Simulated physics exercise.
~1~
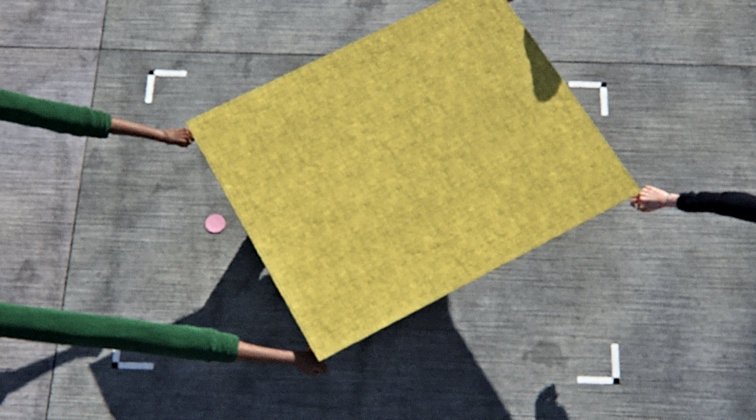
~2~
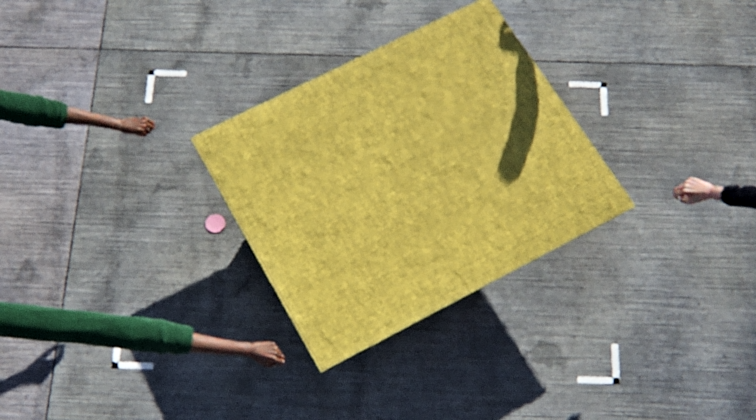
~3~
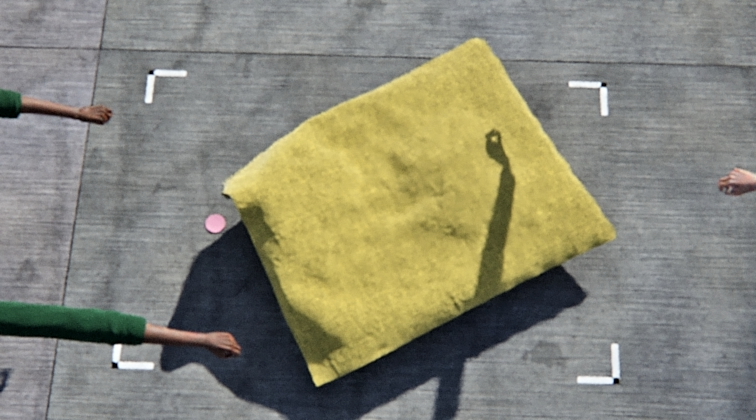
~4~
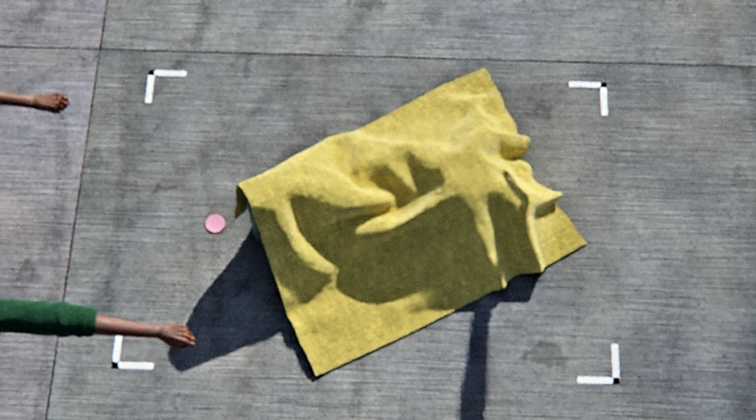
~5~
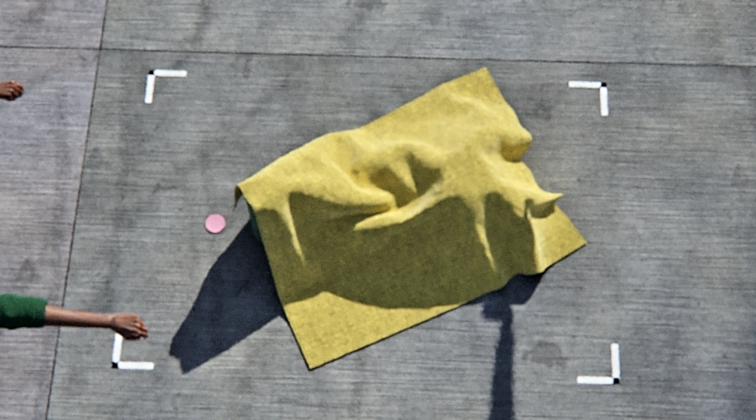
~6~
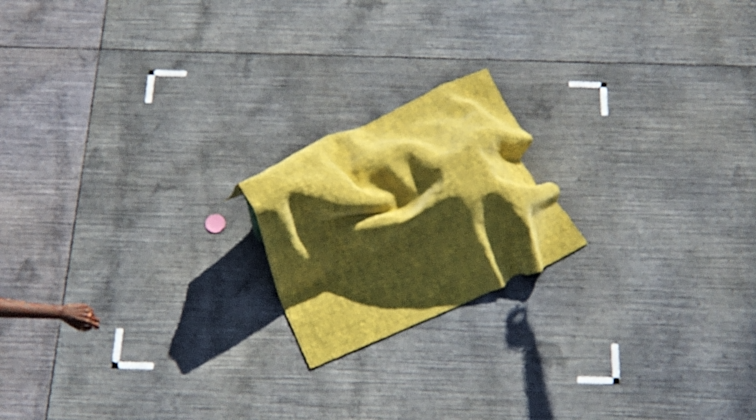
On a grey concrete floor, hands releasing a yellow blanket that drops and drapes over hidden lumps beside an uncovered pink disc.
